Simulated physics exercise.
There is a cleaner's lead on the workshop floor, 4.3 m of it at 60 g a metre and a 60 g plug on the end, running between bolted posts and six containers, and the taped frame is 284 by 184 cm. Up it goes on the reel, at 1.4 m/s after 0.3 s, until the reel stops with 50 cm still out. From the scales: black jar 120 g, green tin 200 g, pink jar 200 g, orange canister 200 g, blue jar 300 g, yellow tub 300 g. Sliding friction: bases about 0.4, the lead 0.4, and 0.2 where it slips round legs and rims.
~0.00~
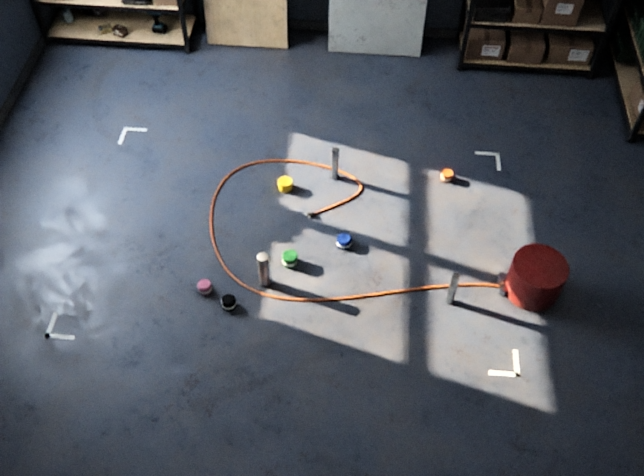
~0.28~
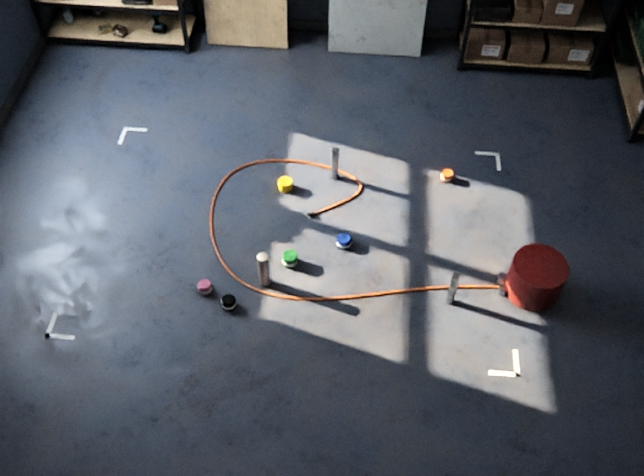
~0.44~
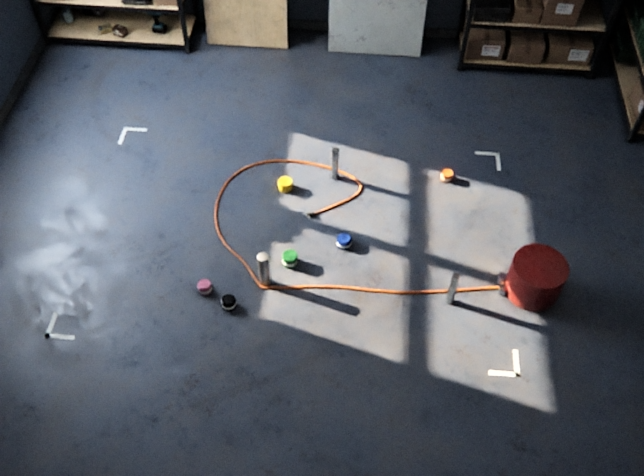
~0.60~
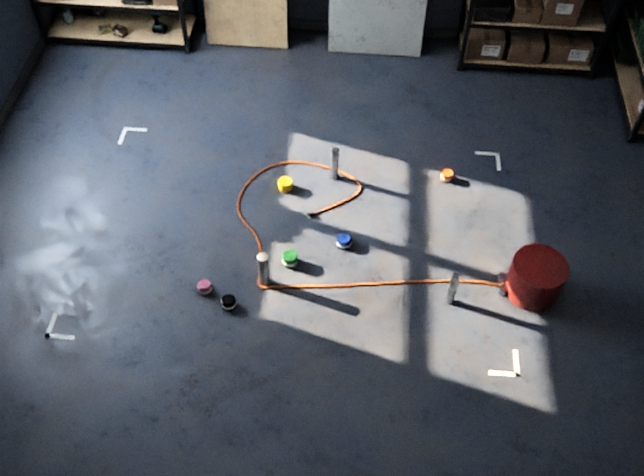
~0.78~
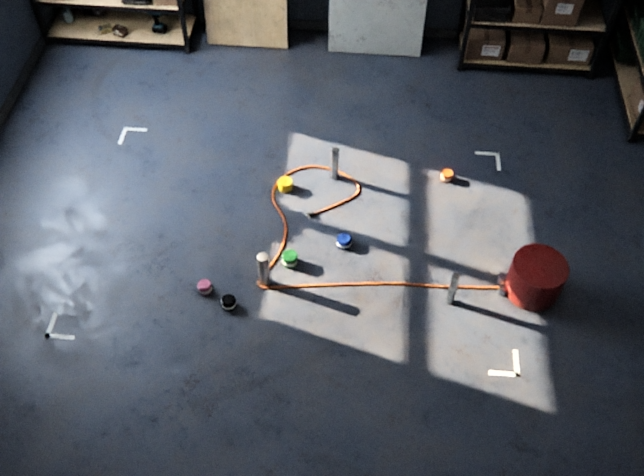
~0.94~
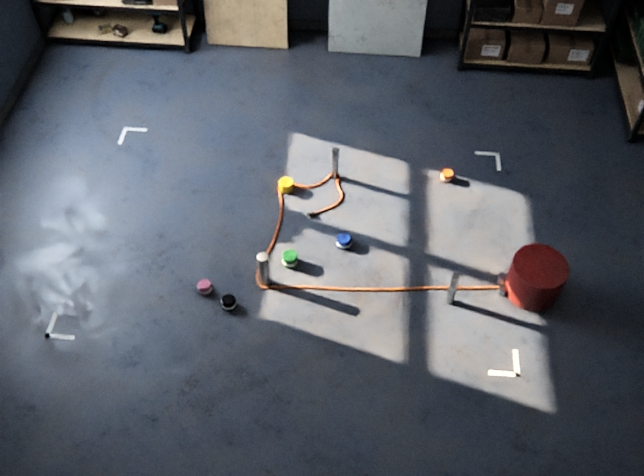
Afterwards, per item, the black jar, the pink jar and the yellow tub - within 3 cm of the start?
Black jar - no, pink jar - no, yellow tub - no.
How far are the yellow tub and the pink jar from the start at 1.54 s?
By then the yellow tub is 30 cm out of place and the pink jar is 0 cm out.
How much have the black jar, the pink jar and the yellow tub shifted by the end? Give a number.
For the black jar it is 60 cm, for the pink jar 70 cm and for the yellow tub 45 cm.
At 1.5 s, plug at (292, 174); yellow tub 31 cm off its start.
At 2.1 s, plug at (238, 325); yellow tub 45 cm off its start, pink jar 38 cm off its start, black jar 22 cm off its start.
At 2.7 s, plug at (366, 304); pink jar 72 cm off its start at (297, 342), black jar 61 cm off its start at (324, 320), yellow tub 45 cm off its start at (329, 217).
At 3.3 s, plug at (451, 291); pink jar 72 cm off its start, black jar 61 cm off its start, yellow tub 45 cm off its start.
At 4.1 s, plug at (451, 291); pink jar 72 cm off its start at (297, 342), black jar 61 cm off its start at (324, 320), yellow tub 45 cm off its start at (329, 217).
